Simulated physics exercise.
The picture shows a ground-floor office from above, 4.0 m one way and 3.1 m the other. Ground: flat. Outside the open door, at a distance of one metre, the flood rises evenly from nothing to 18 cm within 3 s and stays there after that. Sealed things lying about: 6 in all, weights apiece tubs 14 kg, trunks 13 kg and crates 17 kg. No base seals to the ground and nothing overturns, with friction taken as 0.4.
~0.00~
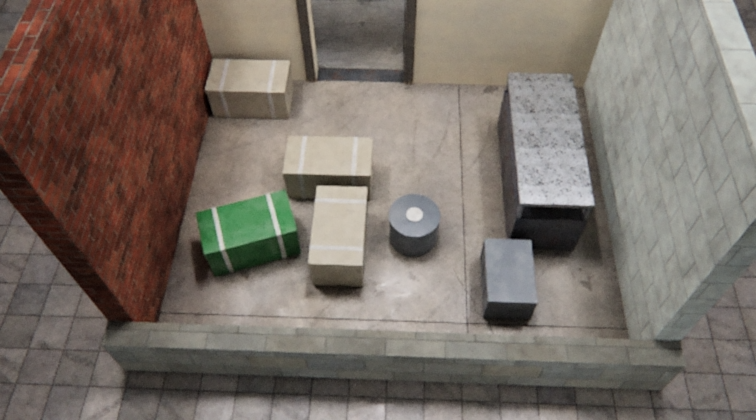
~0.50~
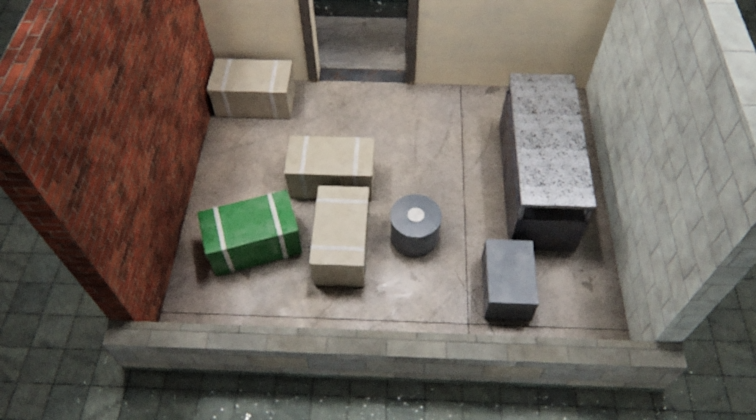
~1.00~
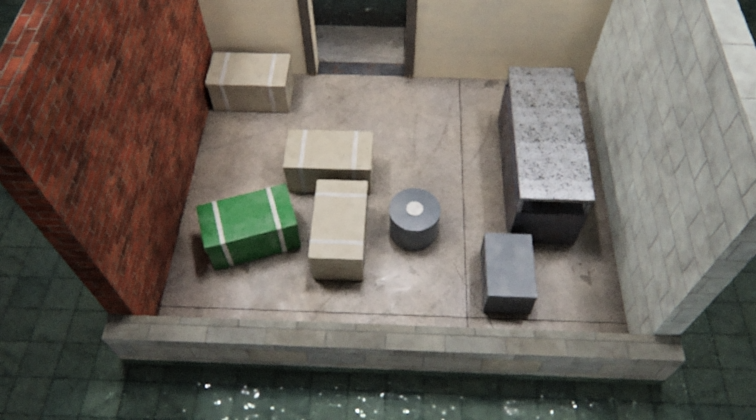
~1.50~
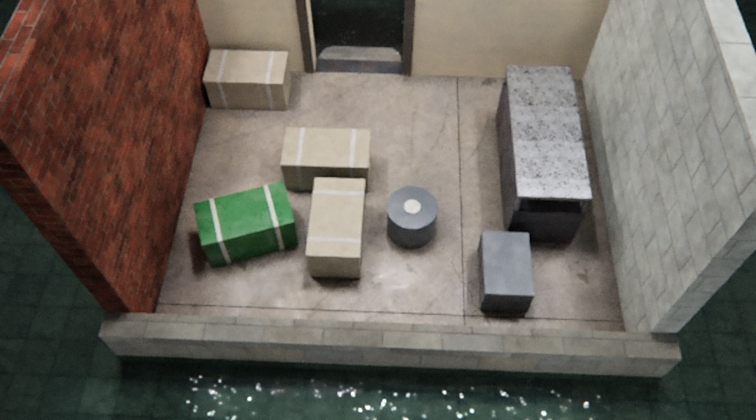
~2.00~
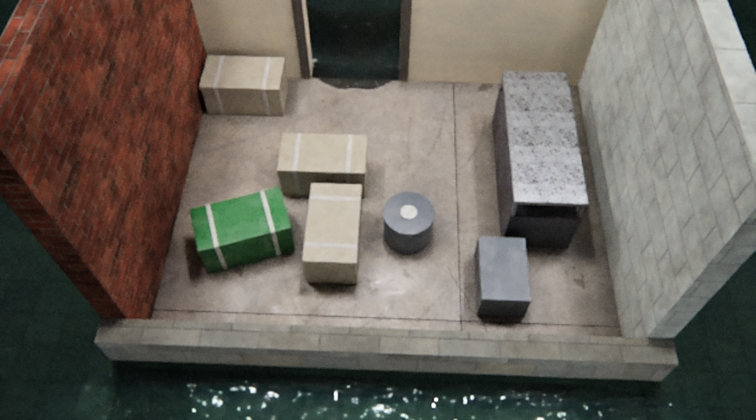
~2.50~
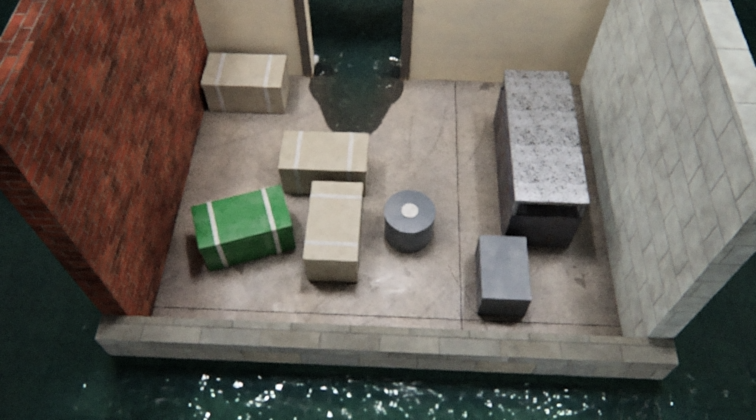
Water spreads over the dry paving outside a room seen from above, turning the ground dark green and rippling. It then reaches the open doorway at the back and creeps in across the floor in a dark patch, while the green trunk, tan boxes and grey furniture stay still.
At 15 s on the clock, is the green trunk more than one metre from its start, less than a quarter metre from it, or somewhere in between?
I reckon it goes some way, under a metre.
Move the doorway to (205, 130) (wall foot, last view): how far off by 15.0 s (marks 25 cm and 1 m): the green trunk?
By then the green trunk has been carried a long way.
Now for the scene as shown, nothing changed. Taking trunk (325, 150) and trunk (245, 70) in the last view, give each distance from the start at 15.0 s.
Net displacement, in order: 120 cm; 200 cm.
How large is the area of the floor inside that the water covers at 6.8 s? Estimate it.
Roughly 10.0 m2.
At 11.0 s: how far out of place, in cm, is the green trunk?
It has shifted about 60 cm.
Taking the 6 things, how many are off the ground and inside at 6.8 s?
The count is 3.
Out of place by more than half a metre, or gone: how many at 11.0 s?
By then the count is 4.
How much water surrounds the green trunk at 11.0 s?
I'd say around 11 cm.
After 3.5 s the green trunk is near (241, 216), 0.0 m from its start, aground; 0 afloat.
After 6.8 s the green trunk is near (223, 286), 0.7 m from its start, afloat; 3 afloat.
After 11.0 s the green trunk is near (260, 275), 0.7 m from its start, afloat; 6 afloat.
After 15.0 s the green trunk is near (195, 259), 0.6 m from its start, afloat; 6 afloat.
